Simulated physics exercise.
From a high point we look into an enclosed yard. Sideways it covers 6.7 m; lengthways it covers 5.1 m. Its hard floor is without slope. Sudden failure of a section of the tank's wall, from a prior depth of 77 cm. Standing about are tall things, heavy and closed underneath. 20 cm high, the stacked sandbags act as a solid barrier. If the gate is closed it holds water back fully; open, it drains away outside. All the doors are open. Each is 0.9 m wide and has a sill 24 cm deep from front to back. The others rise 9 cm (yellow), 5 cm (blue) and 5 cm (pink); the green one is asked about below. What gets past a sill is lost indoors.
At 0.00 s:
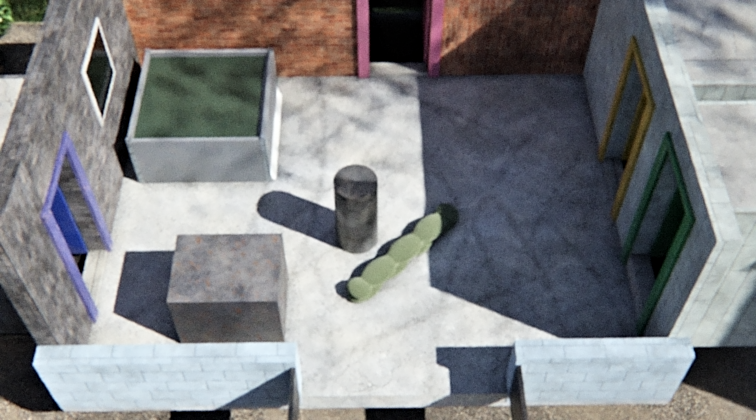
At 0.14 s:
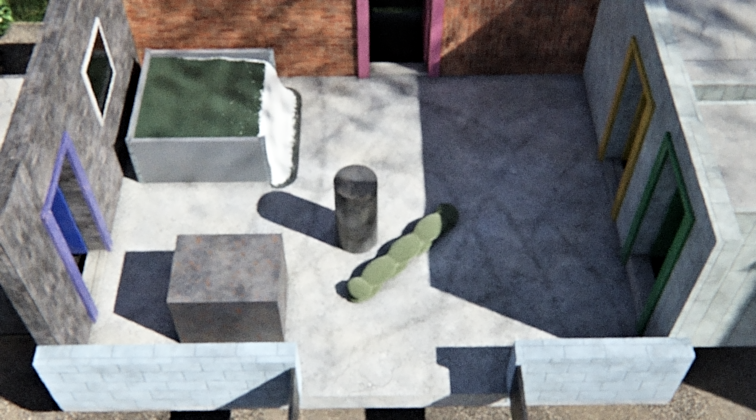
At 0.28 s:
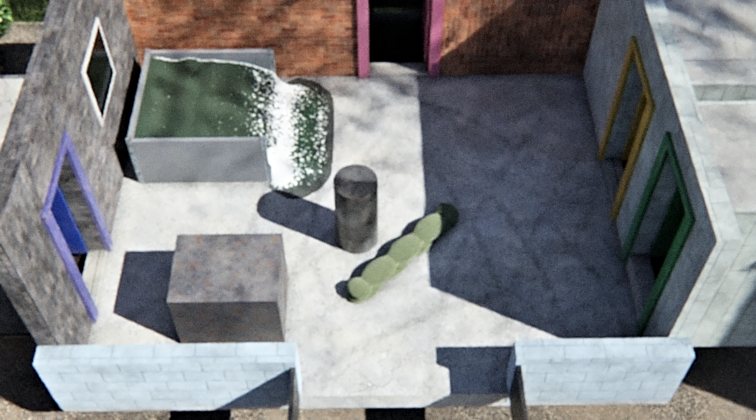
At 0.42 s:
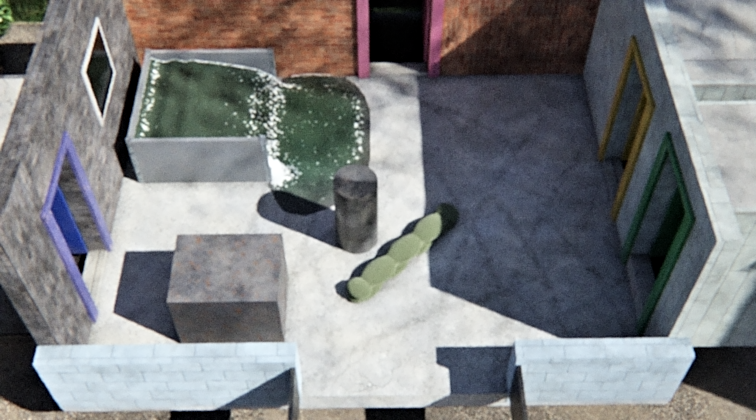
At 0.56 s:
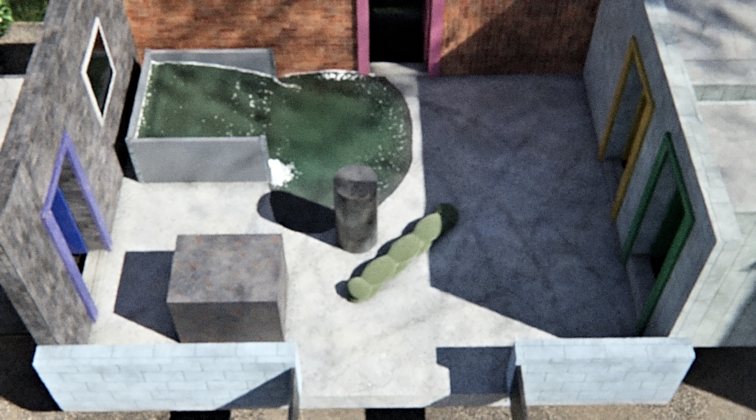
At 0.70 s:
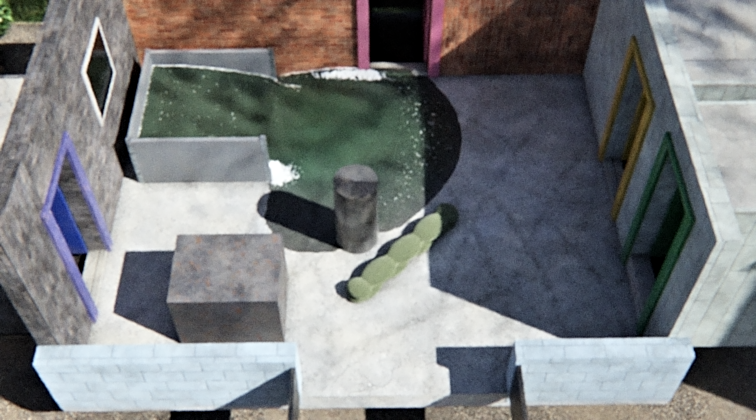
A walled yard held a tank of dark green water until its right side gave way, and the water poured out, foaming, then spread rightward across the floor, past the pillar and toward the sandbags.
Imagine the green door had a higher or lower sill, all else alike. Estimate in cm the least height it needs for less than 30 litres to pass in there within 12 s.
I would say 7.5 cm.
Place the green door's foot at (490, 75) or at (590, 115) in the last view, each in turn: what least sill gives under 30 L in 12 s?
About 11.0 and 28 cm.
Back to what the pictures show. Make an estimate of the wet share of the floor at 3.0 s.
Roughly 55 percent.
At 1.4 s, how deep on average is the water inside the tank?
It averages close to 32 centimetres.
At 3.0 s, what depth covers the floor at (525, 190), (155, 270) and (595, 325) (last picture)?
Roughly 6, 0 and 2 cm, in turn.
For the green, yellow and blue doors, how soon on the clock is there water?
Green = 2.2 s, yellow = 1.4 s, blue = 8.0 s.
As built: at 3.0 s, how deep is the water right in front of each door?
Centimetres: Green = 8, yellow = 25, blue = 0, pink = 9.
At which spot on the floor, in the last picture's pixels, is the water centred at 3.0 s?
Around (434, 148).
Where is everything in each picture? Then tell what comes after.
In the first frame, still water, 77 cm deep, in the tank at (204, 97); the green door at (651, 249) is dry.
In the second frame, the gap is at (269, 120), the front 0.3 m out at (289, 178); the back of the tank holds 77 cm.
In the third frame, the front is at (323, 175), 0.8 m from the gap at (269, 123); 1.4 m2 of floor is wet, 76 cm left at the back.
In the fourth frame, water pours out at (270, 125) and has run 1.3 m, to a hidden place; about 11 cm deep outside, 68 cm at the back.
In the fifth frame, the gap is at (270, 126), the front 2.0 m out at (407, 126); the back of the tank holds 65 cm.
In the sixth frame, water pours out at (270, 126) and has run 2.6 m, to (454, 144); about 8 cm deep outside, 63 cm at the back; the green door at (651, 249), 5.5 m from the gap, is still 3.0 m from the nearest water.
After 1.4 s water covers 45 % of the floor, deepest (30 cm) near (425, 218); it has not reached the green door.
After 3.0 s water covers 55 % of the floor, deepest (31 cm) near (583, 84); 8 cm at the green door, 0 litres in over its 26 cm sill.
After 12.0 s water covers 95 % of the floor, deepest (10 cm) near (132, 142); 5 cm at the green door, 0 litres in over its 26 cm sill.
At the green door as built, the water arrived by 2.2 s and peaked near 12 cm at 7.2 s.
Run again over the same 12 s with other heights there, 44 litres in over 6.5 cm, 19 litres over 8.5 cm. The limit of 30 litres is kept from about 7.5 cm up.
